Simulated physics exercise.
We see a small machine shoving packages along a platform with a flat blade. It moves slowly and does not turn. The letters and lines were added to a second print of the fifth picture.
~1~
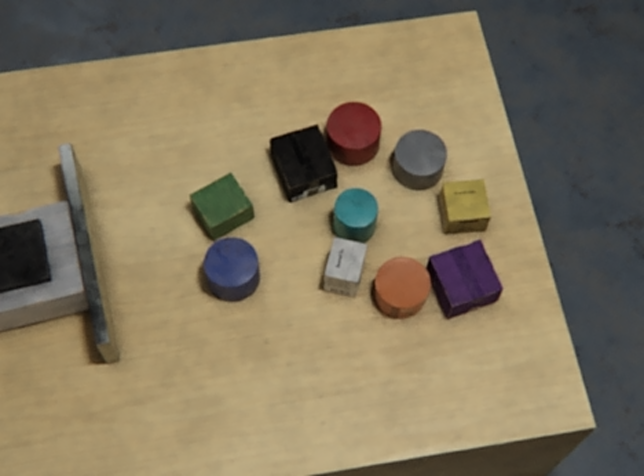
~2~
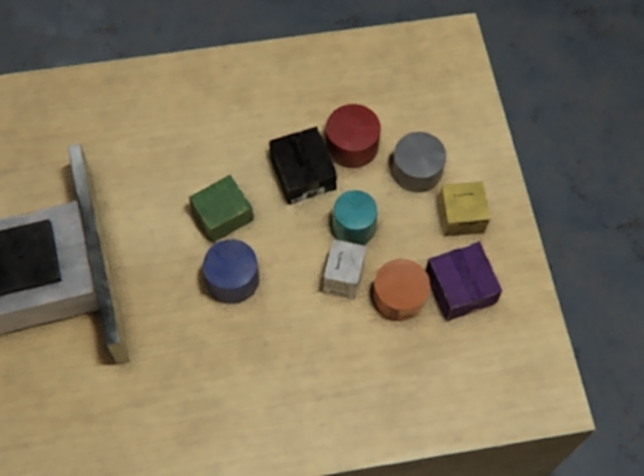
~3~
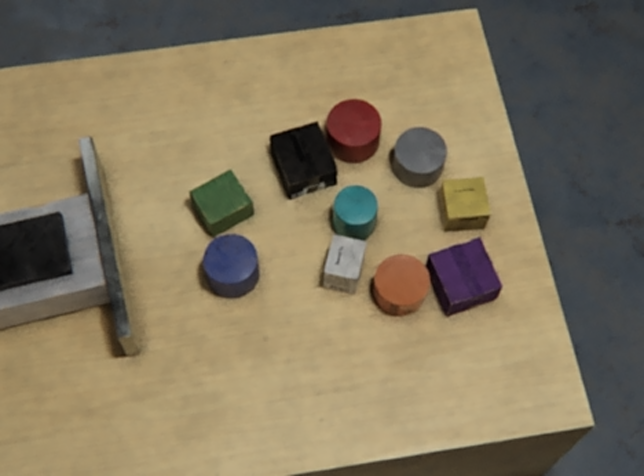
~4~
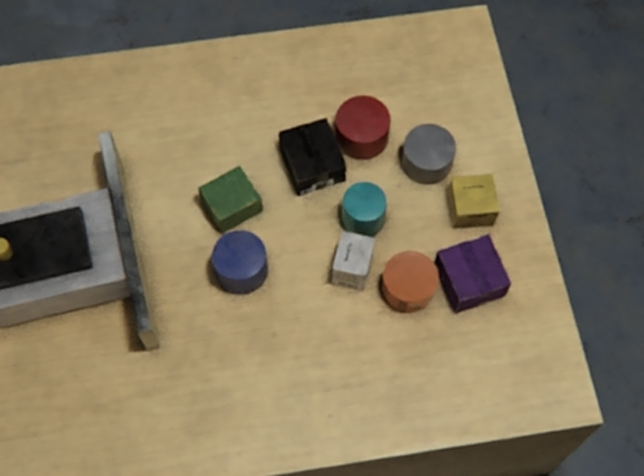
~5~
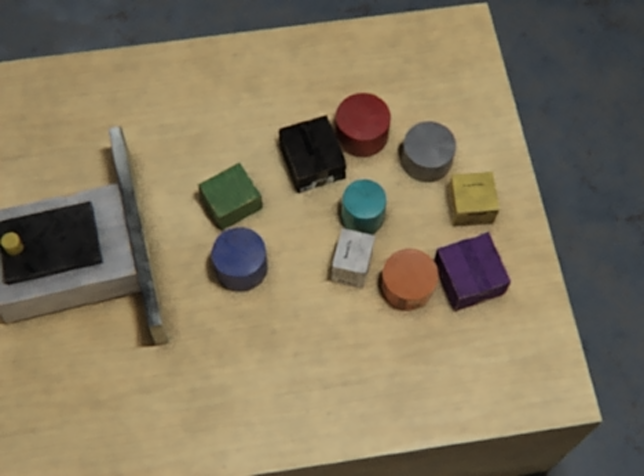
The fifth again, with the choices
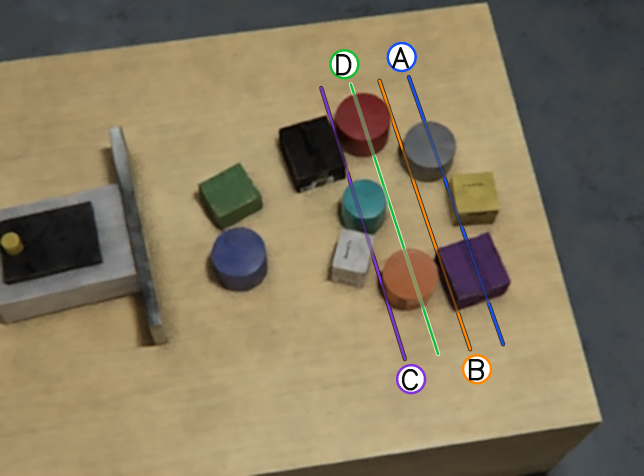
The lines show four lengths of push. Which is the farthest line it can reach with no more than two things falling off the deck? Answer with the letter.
It should halt at A.
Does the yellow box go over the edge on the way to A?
By then, yes.
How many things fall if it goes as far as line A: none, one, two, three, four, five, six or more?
By then, one.
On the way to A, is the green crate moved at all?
By then, yes.
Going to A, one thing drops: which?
The yellow box goes over.
On the copy, A at (453, 202); B at (422, 206); C at (361, 215); D at (392, 211).
On A. First, robot (175, 223); blue canister (294, 248); green crate (278, 197).
Then, robot (294, 207); yellow box (481, 200); grey canister (440, 152).
Finally, robot (381, 195); yellow box over the edge; purple parcel (556, 265); one fallen.
By contrast, B is within the limit but short; C is within the limit but short; D is within the limit but short.
